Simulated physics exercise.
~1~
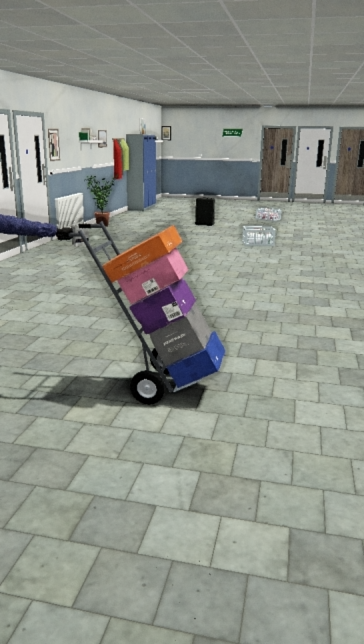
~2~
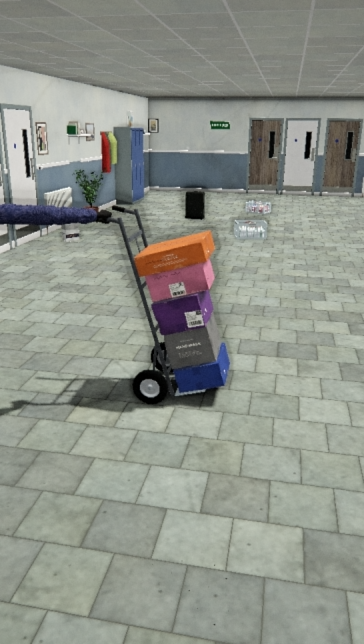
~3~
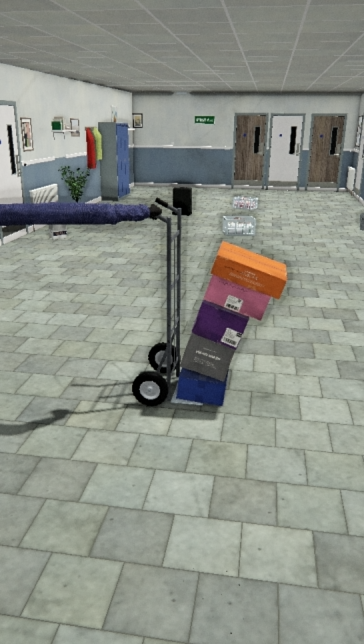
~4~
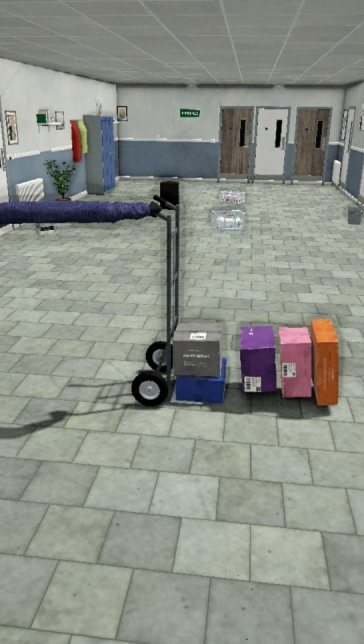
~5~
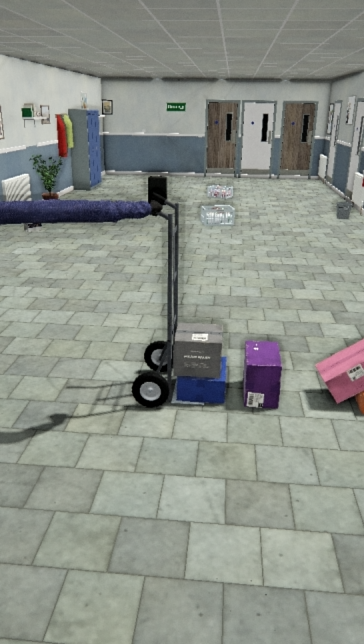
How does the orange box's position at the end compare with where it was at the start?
At the start the orange box sits on top of the stack on the hand truck. By the end it is down on the floor at the far right, beside the pink one and well away from the truck.
